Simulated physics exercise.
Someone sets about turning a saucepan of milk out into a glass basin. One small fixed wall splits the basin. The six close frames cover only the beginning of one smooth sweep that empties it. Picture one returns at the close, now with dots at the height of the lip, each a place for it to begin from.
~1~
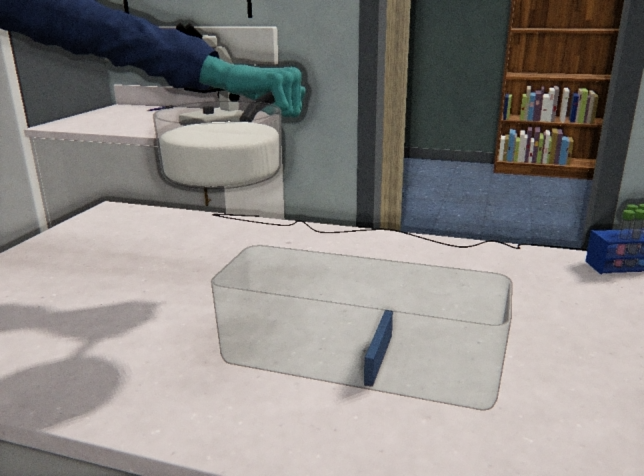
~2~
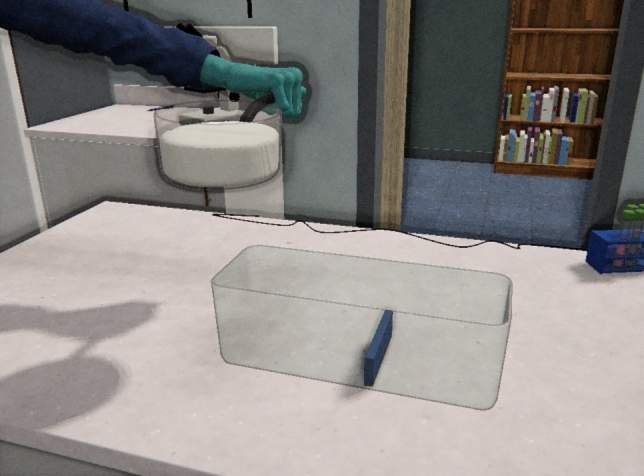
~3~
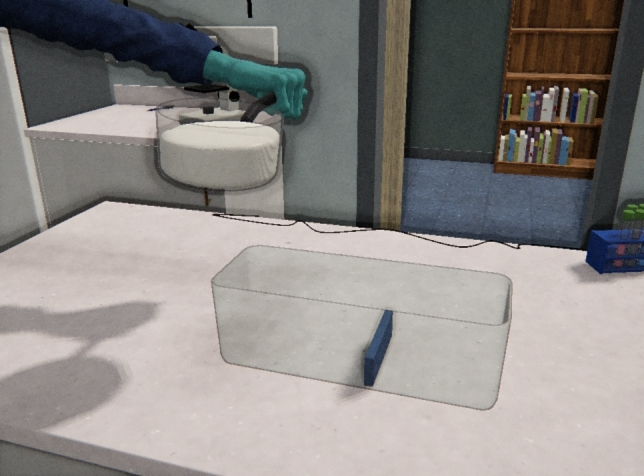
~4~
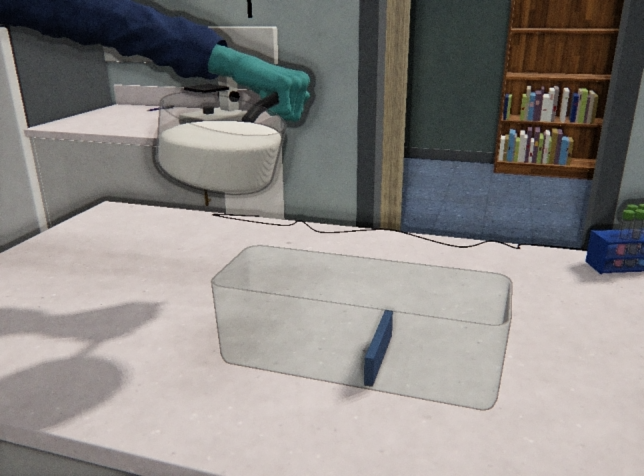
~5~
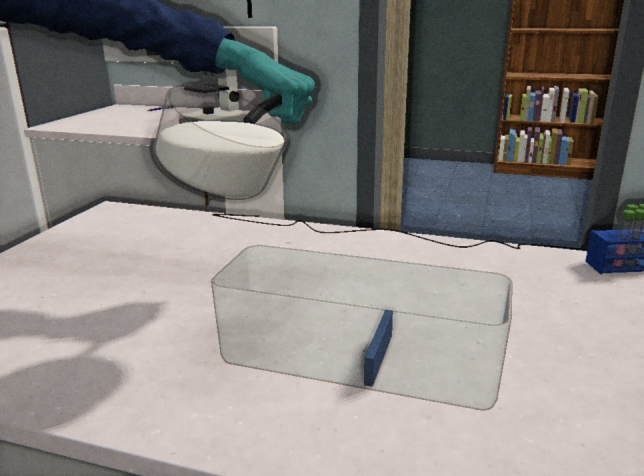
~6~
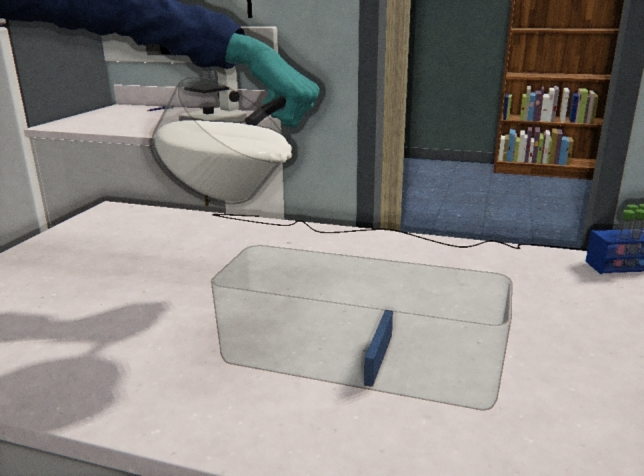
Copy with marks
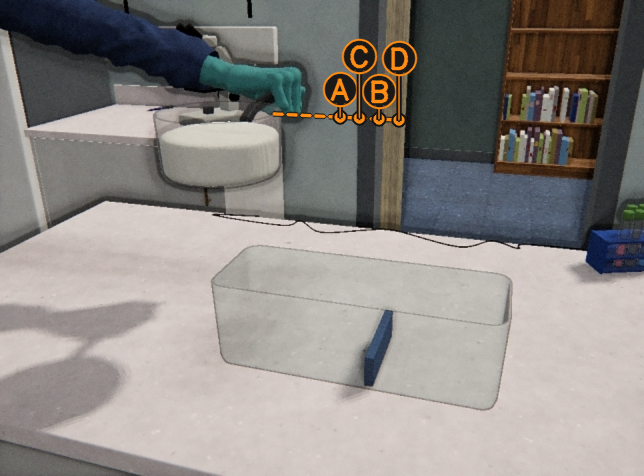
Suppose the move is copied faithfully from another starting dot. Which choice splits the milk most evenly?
A.
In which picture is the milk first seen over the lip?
In picture 6.
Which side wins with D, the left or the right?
The right side.
On the marked copy, A at (340, 117); B at (379, 119); C at (359, 118); D at (399, 120).
If A is chosen, about 52 % ends left of the wall and 47 % right of it.
If B is chosen, about 22 % ends left of the wall and 76 % right of it.
If C is chosen, about 37 % ends left of the wall and 62 % right of it.
If D is chosen, about 14 % ends left of the wall and 83 % right of it.
